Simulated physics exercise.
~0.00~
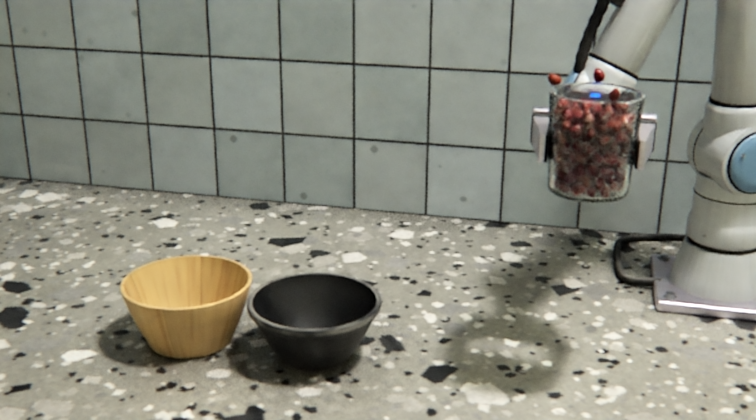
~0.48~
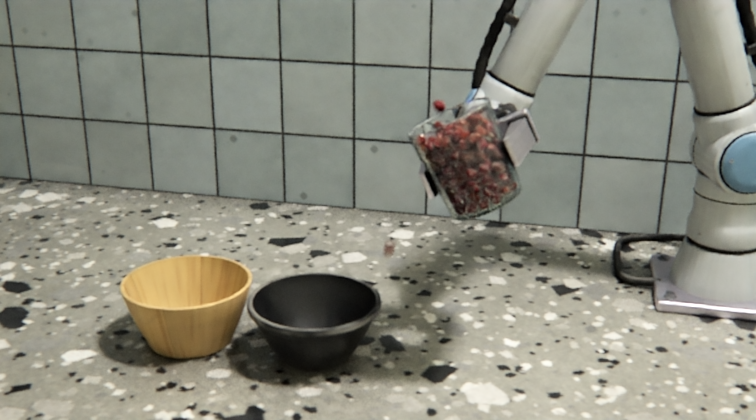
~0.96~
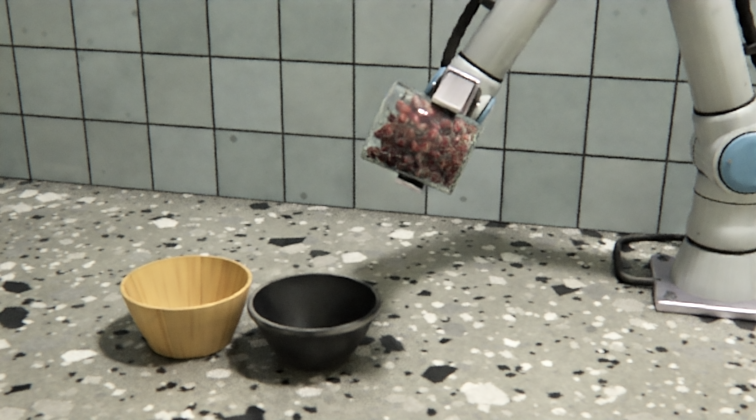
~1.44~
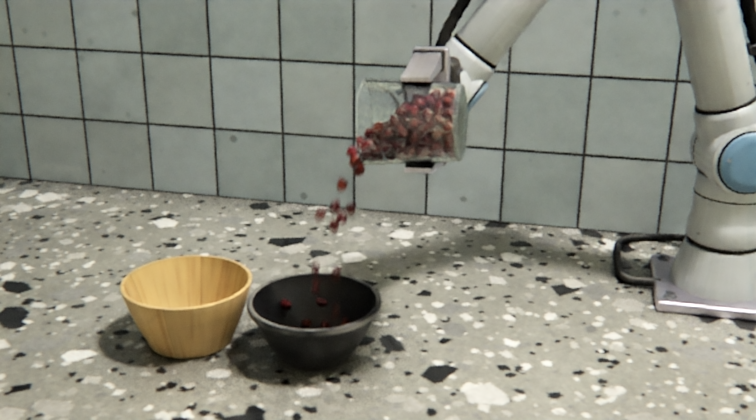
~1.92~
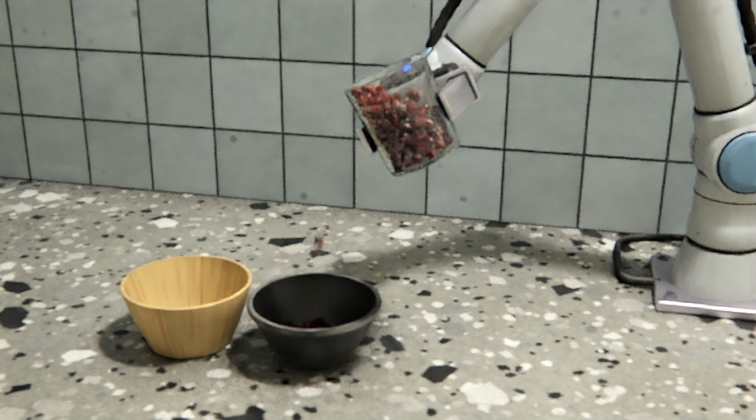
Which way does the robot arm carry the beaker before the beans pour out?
The arm carries the beaker to the left, toward the bowls.
A robot arm tips a clear beaker, pours some red beans into the black bowl, and tilts it back.
